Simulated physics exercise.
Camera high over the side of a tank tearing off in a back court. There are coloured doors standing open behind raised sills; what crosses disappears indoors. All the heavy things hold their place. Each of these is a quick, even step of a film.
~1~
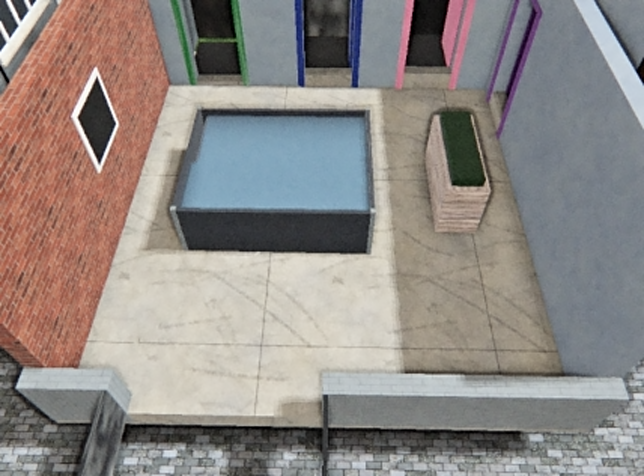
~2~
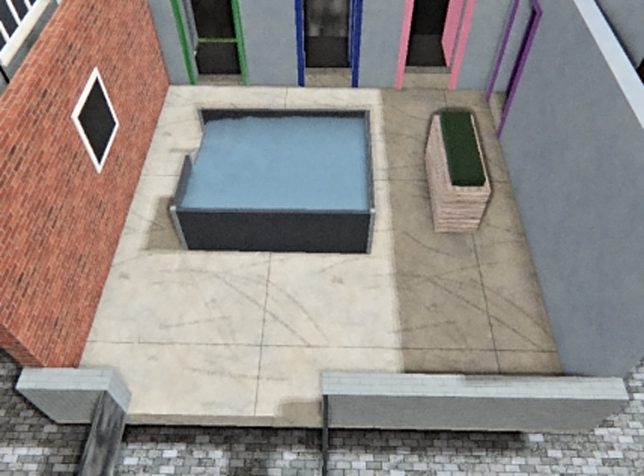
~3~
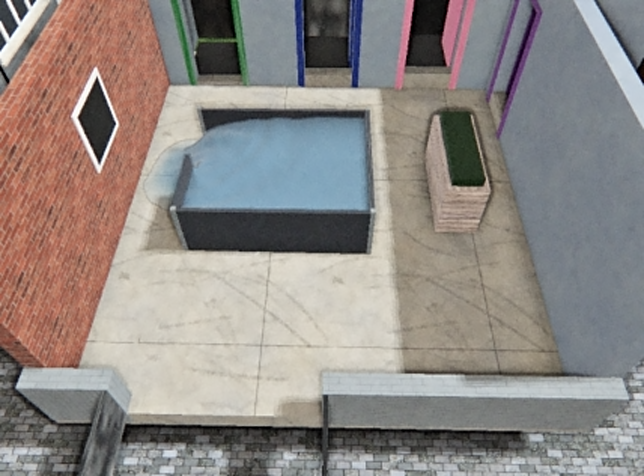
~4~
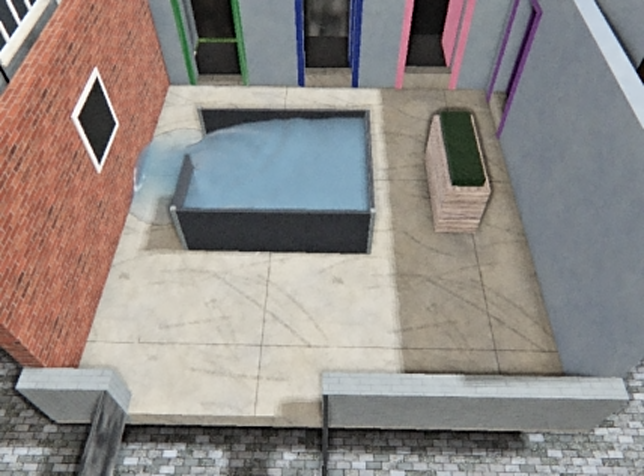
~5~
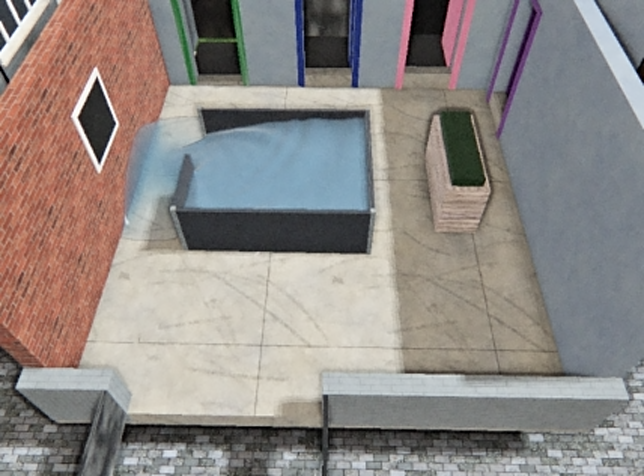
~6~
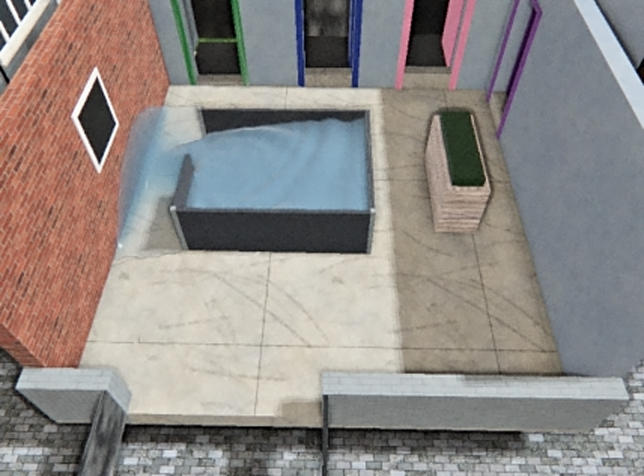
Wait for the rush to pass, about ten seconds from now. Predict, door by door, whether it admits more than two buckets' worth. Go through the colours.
Result: The green door will let in too much; the purple door will let in an allowed amount; the pink door will let in an allowed amount; the blue door will let in an allowed amount.
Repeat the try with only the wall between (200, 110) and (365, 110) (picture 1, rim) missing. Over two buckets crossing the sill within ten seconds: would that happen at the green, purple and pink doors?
The green door exceeds the limit, the purple door exceeds the limit and the pink door falls short.
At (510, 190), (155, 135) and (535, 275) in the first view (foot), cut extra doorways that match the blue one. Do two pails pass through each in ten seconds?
First stays short of it, second crosses the line, third stays short of it.
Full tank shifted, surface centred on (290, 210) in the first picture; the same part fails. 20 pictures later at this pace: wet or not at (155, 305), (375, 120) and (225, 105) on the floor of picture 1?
Taking the three spots in that order, I'd say drenched, then drenched, then drenched.
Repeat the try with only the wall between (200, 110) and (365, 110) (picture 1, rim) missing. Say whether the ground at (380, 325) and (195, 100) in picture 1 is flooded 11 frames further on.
In the order asked: Unwetted, then inundated.
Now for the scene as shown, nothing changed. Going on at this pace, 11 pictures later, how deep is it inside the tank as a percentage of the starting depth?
Estimate: Around 62 %.
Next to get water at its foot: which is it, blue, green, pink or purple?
It's the green door.
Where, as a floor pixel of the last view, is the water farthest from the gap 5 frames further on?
Somewhere about (72, 392).
A moment on, water covers 20 % of the floor; the green door under two buckets in, the purple door not reached, the pink door not reached, the blue door not reached.
Next, water covers 35 % of the floor; the green door far over two buckets in, the purple door not reached, the pink door not reached, the blue door wet at the sill, nothing in.
Then, water covers 60 % of the floor; the green door far over two buckets in, the purple door wet at the sill, nothing in, the pink door wet at the sill, nothing in, the blue door wet at the sill, nothing in.
Later, water covers 75 % of the floor; the green door far over two buckets in, the purple door wet at the sill, nothing in, the pink door wet at the sill, nothing in, the blue door wet at the sill, nothing in.
In the end, water covers 95 % of the floor; the green door far over two buckets in, the purple door wet at the sill, nothing in, the pink door wet at the sill, nothing in, the blue door wet at the sill, nothing in.
